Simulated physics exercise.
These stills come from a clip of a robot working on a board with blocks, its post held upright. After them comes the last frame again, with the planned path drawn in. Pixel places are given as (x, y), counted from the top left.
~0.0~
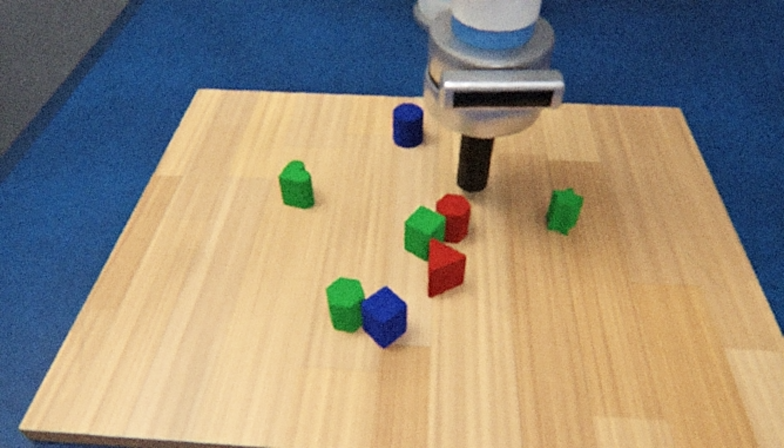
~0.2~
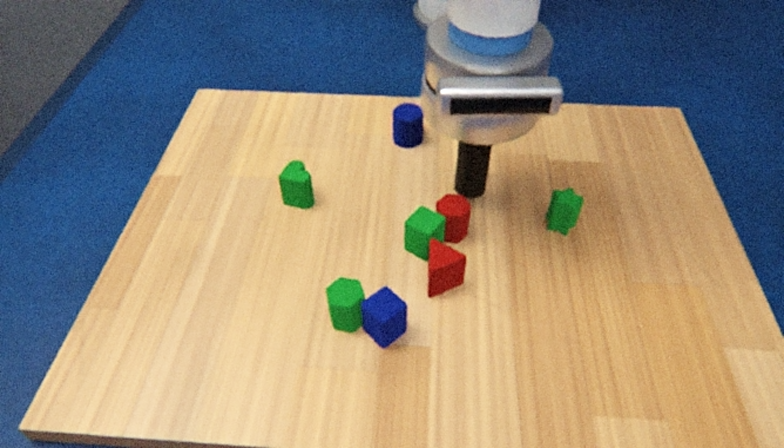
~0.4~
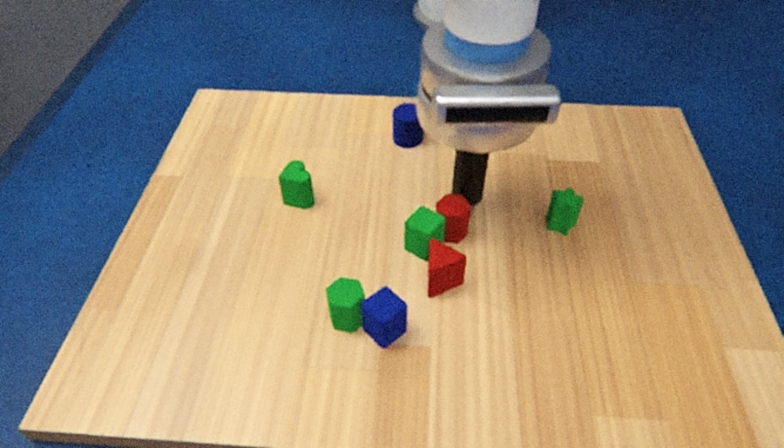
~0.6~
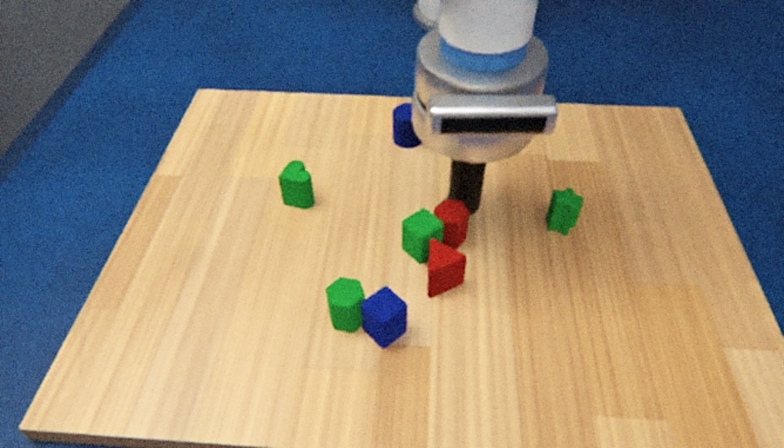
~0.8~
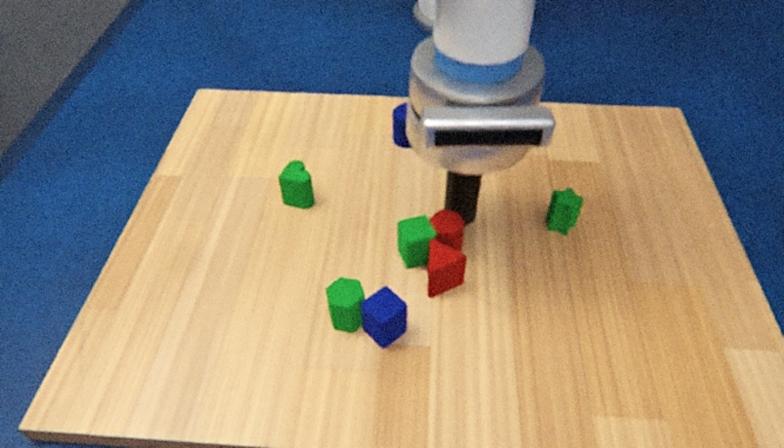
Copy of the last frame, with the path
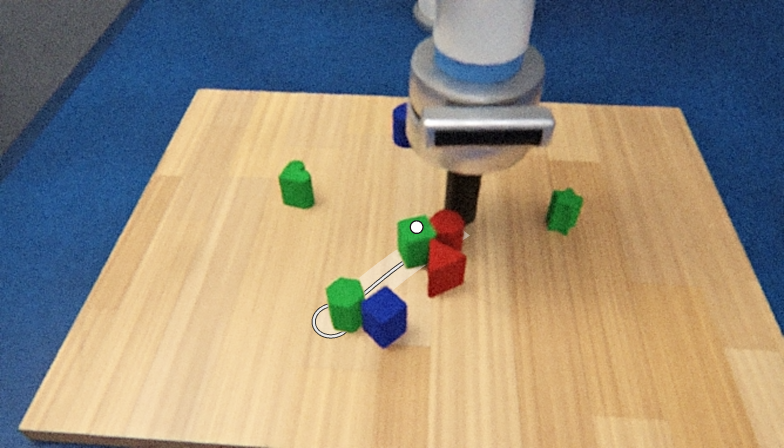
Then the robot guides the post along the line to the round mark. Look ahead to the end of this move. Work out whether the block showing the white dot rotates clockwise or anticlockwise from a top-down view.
Direction: Clockwise.
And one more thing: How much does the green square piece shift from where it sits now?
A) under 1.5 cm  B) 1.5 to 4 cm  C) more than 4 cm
Option C.
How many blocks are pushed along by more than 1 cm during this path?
Three or more shift.
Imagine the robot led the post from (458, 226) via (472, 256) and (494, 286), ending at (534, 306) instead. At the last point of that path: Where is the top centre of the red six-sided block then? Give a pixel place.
I'd guess (446, 242).
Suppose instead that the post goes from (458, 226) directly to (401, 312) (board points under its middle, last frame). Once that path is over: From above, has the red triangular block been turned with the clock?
That would be a no.
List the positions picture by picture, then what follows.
The first picture shows post's lower end (472, 183); green six-sided block (345, 291); green square piece (425, 219); red triangular block (443, 254); red six-sided block (454, 204).
The second picture shows post (470, 188); blocks still.
The third picture shows post (467, 196); blocks still.
The fourth picture shows post (464, 204); green square piece (423, 221); red six-sided block (452, 210).
The fifth picture shows post (460, 215); green six-sided block (345, 291); green square piece (417, 227); red triangular block (443, 254); red six-sided block (447, 220).
Drawn move, from (458, 226) via (418, 253) and (376, 284), ending at (332, 320); the dot is on the green square piece.
What follows on the original path. One third of the way, post (417, 242); green square piece (373, 248), turned 30° clockwise; red triangular block (434, 269), turned 75° anticlockwise; red six-sided block (409, 251).
Two thirds of the way, post (374, 274); green six-sided block (339, 296), turned 15° anticlockwise; green square piece (336, 262), turned 85° clockwise; red triangular block (433, 271), turned 90° anticlockwise; red six-sided block (378, 287), turned 30° anticlockwise.
At the end, post (331, 309); green six-sided block (313, 325); green square piece (307, 271), turned 155° clockwise; red triangular block (433, 271), turned 90° anticlockwise; red six-sided block (366, 306), turned 70° anticlockwise.
